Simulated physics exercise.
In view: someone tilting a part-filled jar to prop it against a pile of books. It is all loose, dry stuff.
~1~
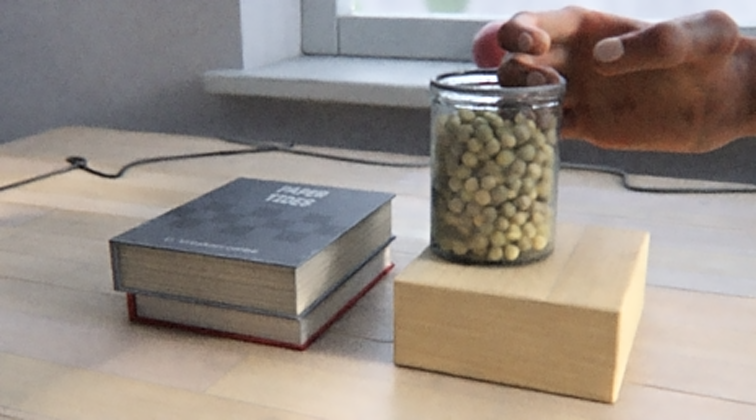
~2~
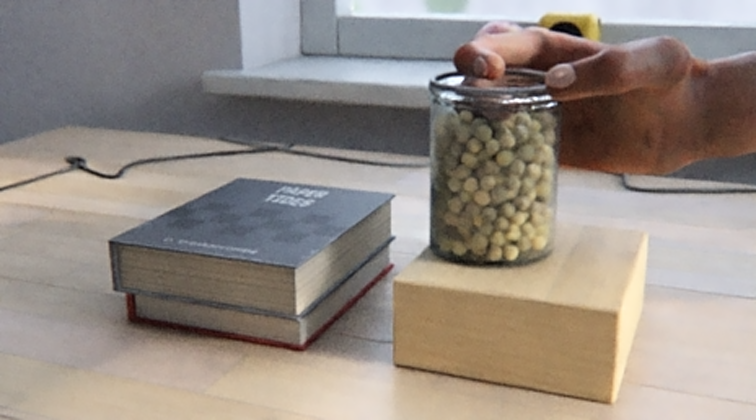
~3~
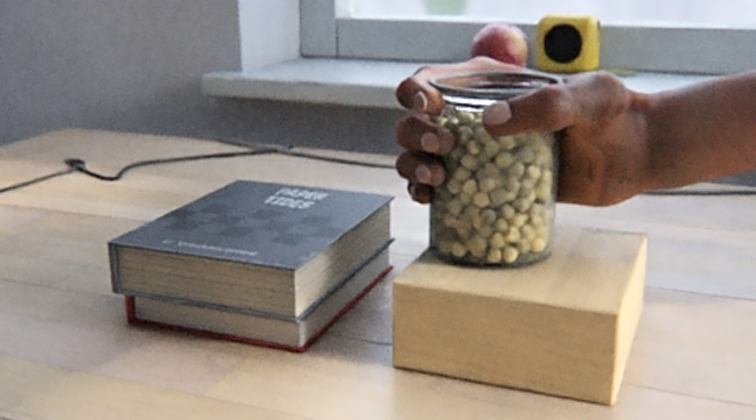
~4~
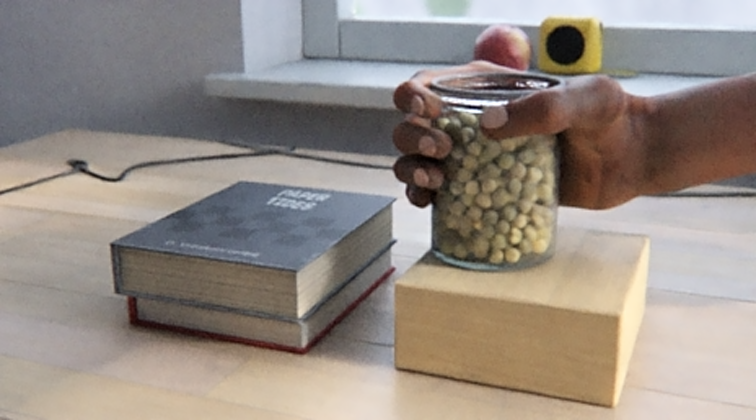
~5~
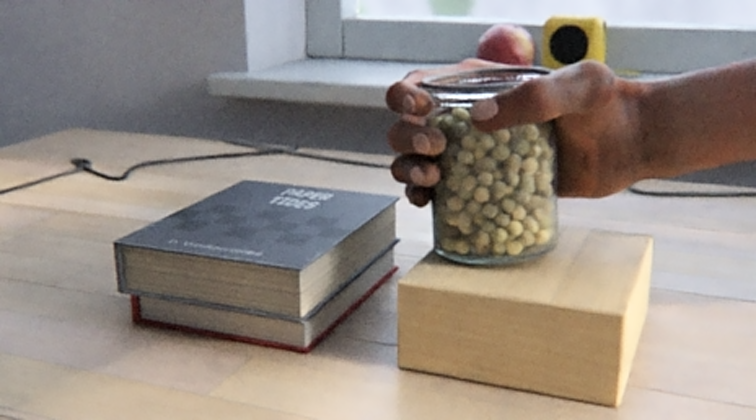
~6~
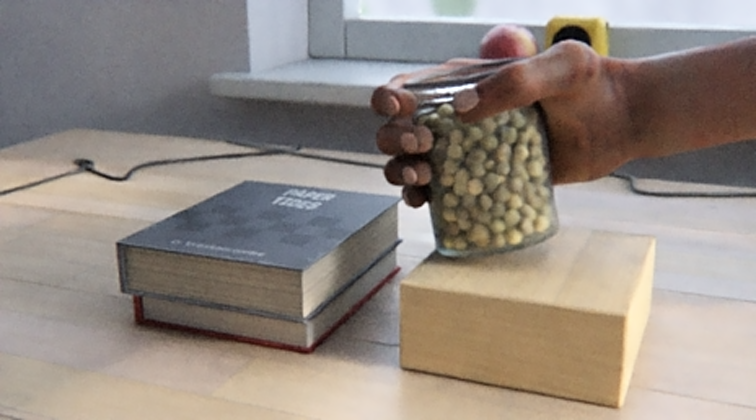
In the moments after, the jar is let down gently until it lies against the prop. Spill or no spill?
Once it rests there, the filling runs out, at least in part.
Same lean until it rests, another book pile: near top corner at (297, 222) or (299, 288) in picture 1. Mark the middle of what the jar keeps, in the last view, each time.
One: (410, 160). Two: (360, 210).
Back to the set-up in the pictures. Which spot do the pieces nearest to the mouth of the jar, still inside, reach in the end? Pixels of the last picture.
Close to (286, 208).
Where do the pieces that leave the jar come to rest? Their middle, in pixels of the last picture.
Near (263, 210).
Then, 0.86 s on from there, the jar leans 46°; everything is still inside.
Then, 1.62 s on from there, the jar leans 76°; a stray few of the soya beans out of it.
Then, 2.26 s on from there, the jar rests on the book pile at 85°; a small part of the soya beans out of it.
In the end, the jar rests on the book pile at 85°; a small part of the soya beans out of it.
